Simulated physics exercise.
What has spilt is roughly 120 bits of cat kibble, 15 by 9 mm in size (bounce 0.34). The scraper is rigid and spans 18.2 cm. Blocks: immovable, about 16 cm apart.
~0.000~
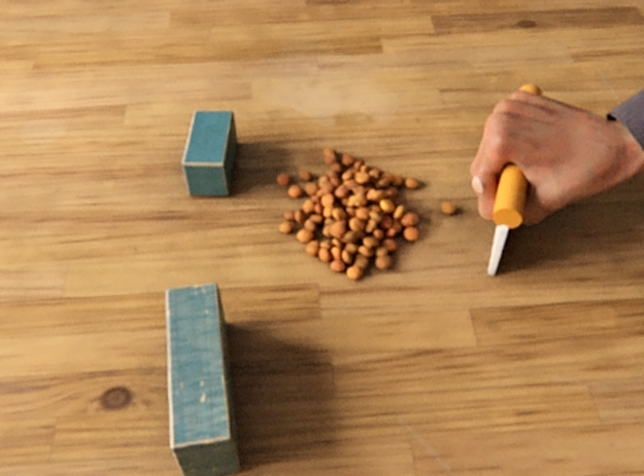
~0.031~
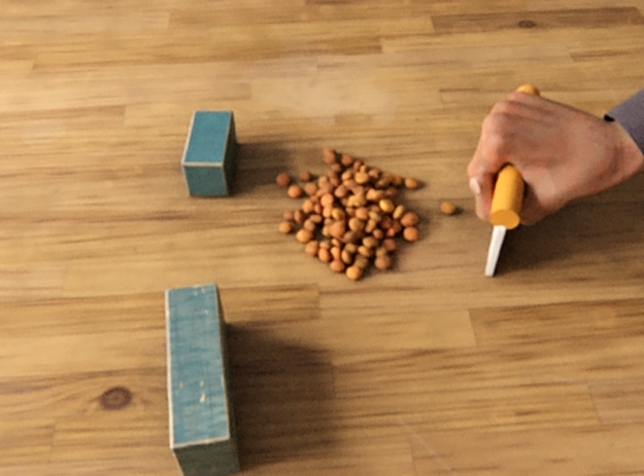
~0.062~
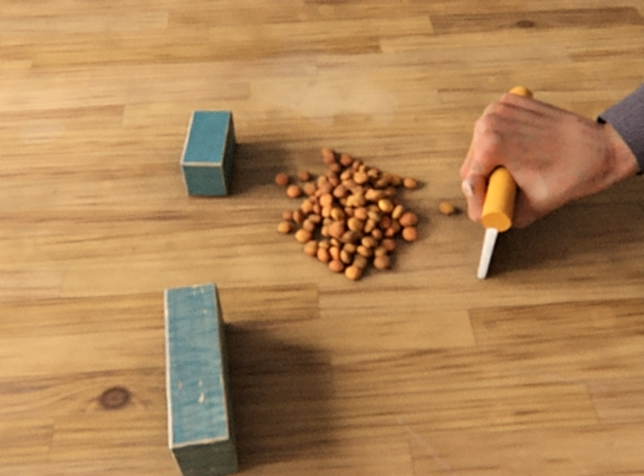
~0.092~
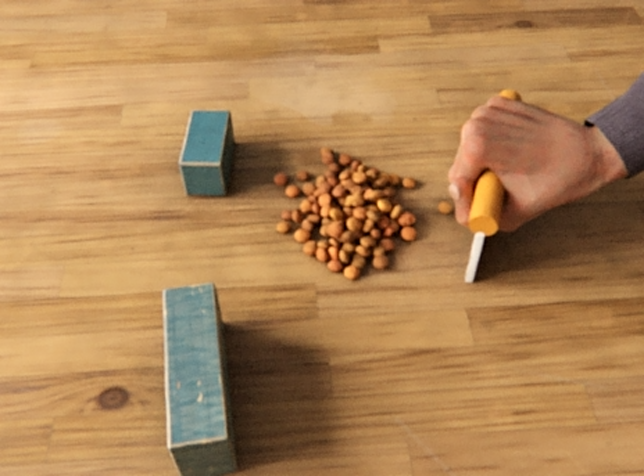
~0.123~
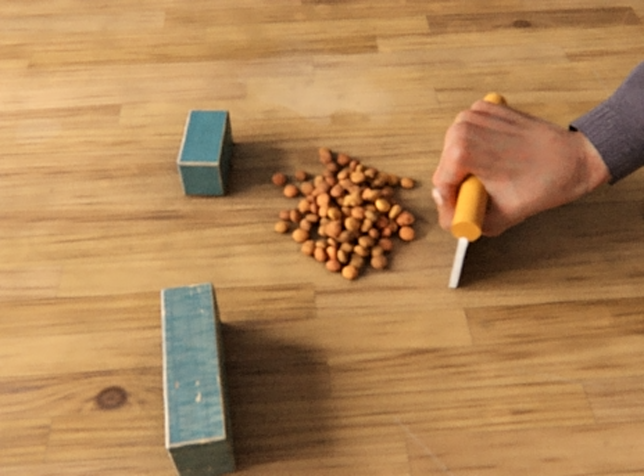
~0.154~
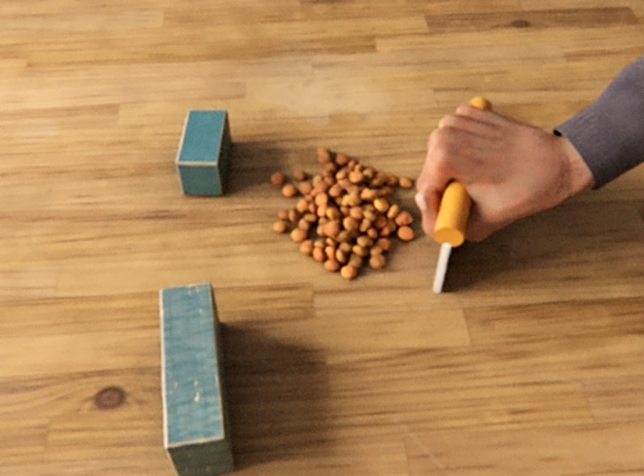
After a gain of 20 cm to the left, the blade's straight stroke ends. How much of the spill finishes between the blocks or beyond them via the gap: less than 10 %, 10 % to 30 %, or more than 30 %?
Passage through the gap is sparse.
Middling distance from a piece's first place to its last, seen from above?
6 cm.
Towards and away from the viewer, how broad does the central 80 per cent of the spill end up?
Estimated depth: Near 12 cm.
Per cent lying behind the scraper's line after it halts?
Near 15 percent, give or take.
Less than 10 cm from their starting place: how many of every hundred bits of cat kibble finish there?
About 90 %.
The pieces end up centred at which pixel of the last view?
Check roughly (287, 213) and you'll find the middle.
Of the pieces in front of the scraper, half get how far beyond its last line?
About 3 cm from the line.
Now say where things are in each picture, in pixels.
Scraper from (502, 235) to (526, 111); moved 0.0 cm; pieces shifted so far, 0; middle of the spill at (361, 200); block at (196, 358); block at (209, 137), in the first picture.
Scraper from (500, 236) to (523, 112); moved 0.2 cm; pieces shifted so far, 0; middle of the spill at (360, 200), in the second picture.
Scraper from (492, 238) to (516, 113); moved 0.9 cm; pieces shifted so far, 0; middle of the spill at (359, 200), in the third picture.
Scraper from (479, 242) to (506, 116); moved 2.1 cm; pieces shifted so far, 0; middle of the spill at (358, 200), in the fourth picture.
Scraper from (462, 247) to (491, 120); moved 3.6 cm; pieces shifted so far, 0; middle of the spill at (356, 199), in the fifth picture.
Scraper from (445, 253) to (477, 124); moved 5.1 cm; pieces shifted so far, 0; middle of the spill at (355, 199); block at (190, 358); block at (202, 136). Its speed is about 0.49 m/s, heading 20 degrees towards the viewer, in the sixth picture.
After 0.36 s, scraper 15 cm from its start, spill 12 cm wide; held up before the blocks 100 %.
After 0.57 s, scraper 22 cm from its start, spill 15 cm wide; held up before the blocks 100 %.
Then, at 0.74 s, scraper 22 cm from its start, spill 15 cm wide; held up before the blocks 100 %.
At rest (0.9 s), in or through the gap 0 %, round the near block 0 %, round the far block 0 %, held up before the blocks 100 %.
